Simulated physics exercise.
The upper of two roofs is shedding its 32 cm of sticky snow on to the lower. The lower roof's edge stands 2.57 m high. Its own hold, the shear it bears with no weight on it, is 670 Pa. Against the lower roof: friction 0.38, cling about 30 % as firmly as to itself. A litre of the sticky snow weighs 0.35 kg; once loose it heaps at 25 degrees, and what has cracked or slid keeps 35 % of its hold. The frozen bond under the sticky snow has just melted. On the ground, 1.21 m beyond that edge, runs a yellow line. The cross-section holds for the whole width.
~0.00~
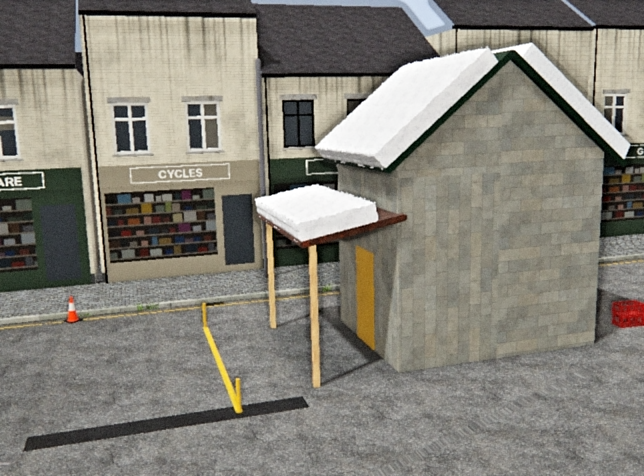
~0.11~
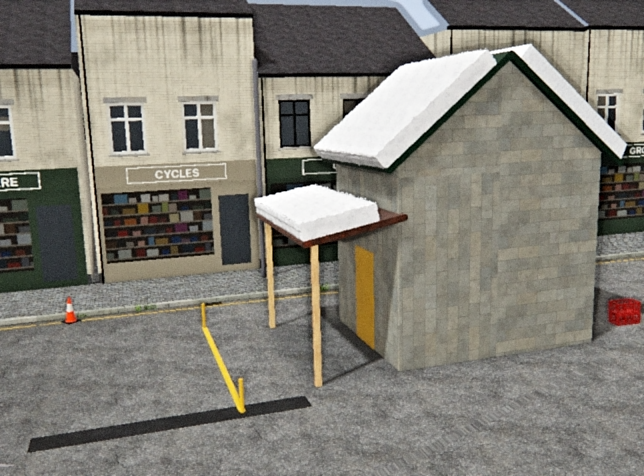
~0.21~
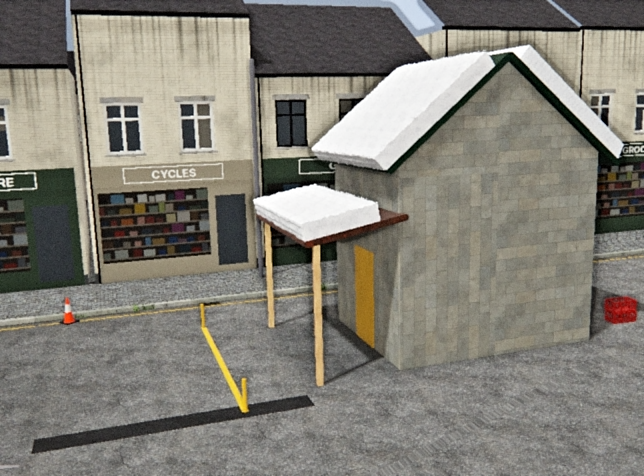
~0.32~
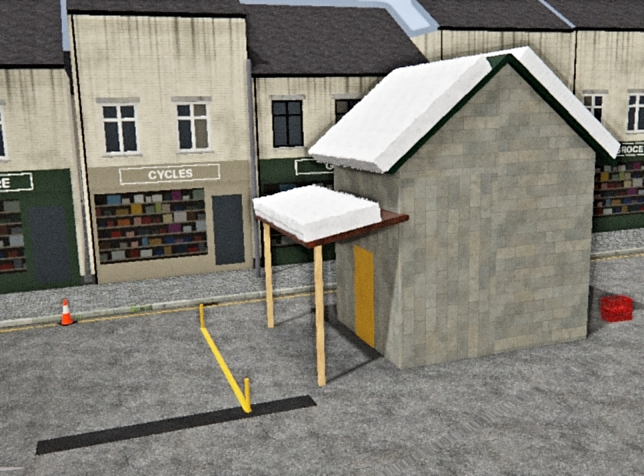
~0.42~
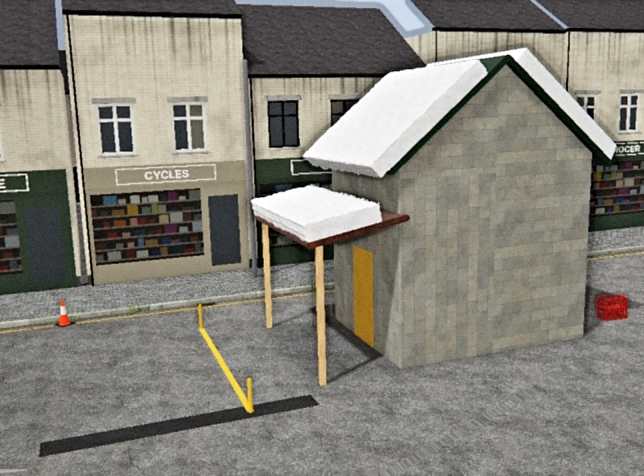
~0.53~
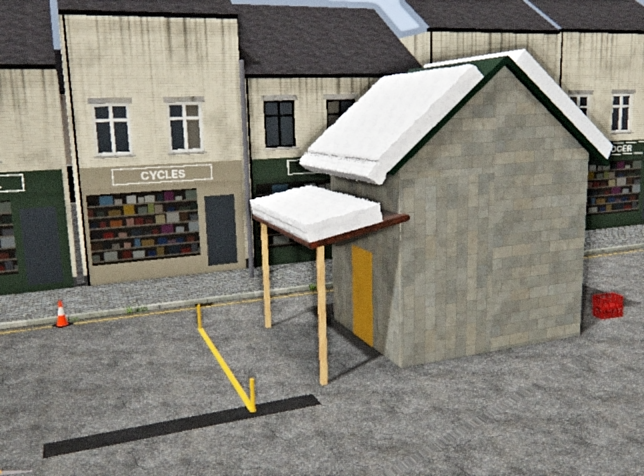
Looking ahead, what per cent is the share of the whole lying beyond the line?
About 18 %.
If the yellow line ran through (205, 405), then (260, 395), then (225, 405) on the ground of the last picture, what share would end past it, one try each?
In that order: 5 %, 25 %, 10 %.
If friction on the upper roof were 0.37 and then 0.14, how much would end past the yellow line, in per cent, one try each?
In turn about 30 %, 45 %.
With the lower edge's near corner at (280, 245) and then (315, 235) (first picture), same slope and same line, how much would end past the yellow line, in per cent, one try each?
In that order: 8 %, 25 %.
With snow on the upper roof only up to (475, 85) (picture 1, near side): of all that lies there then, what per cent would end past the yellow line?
In that case some 8 per cent.
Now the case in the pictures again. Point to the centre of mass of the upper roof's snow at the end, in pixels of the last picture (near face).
At about (303, 297).
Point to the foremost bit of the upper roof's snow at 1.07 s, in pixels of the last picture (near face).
Around (341, 205).
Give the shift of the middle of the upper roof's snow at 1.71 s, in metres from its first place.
Some 2.2 m.
By 1.07 s, none is below the lower edge and 0 % is past the line.
By 1.71 s, none is below the lower edge and 0 % is past the line.
By 2.36 s, 31 % is below the lower edge and 5 % is past the line.
By 3.00 s, 48 % is below the lower edge and 16 % is past the line.
By 4.70 s, at the end, 49 % is below the lower edge and 18 % is past the line.
